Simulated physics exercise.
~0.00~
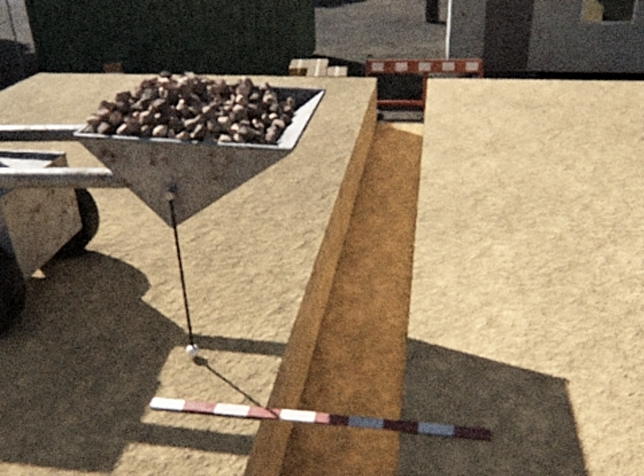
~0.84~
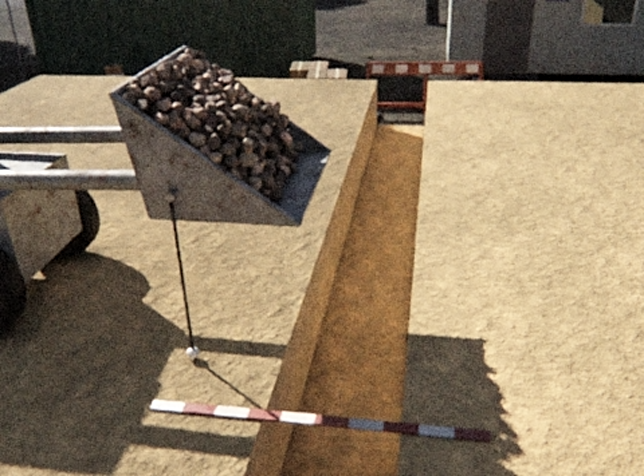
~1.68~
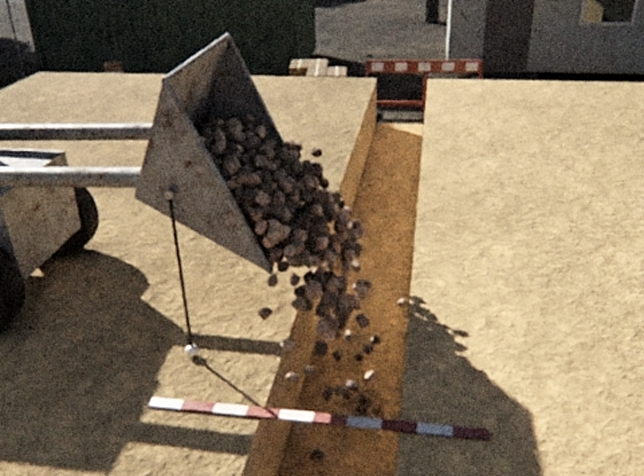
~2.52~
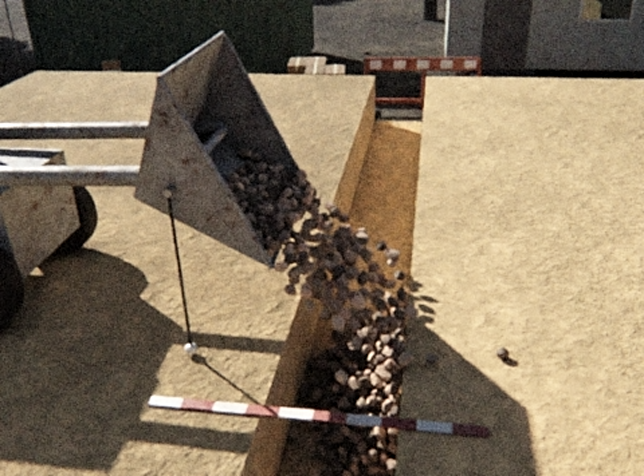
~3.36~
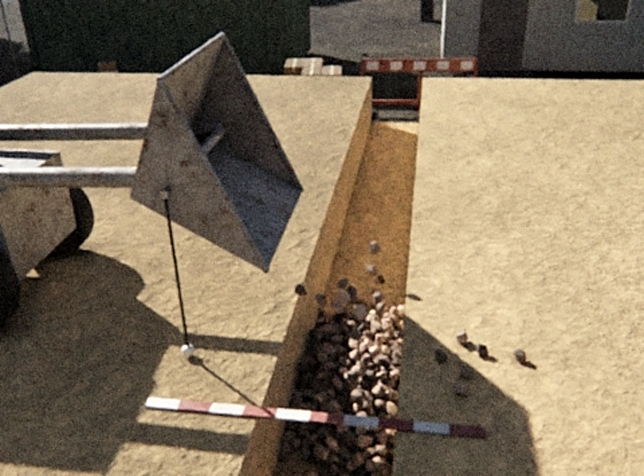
A loader bucket tips forward and empties its crushed rock into the trench, a few stones landing beyond.
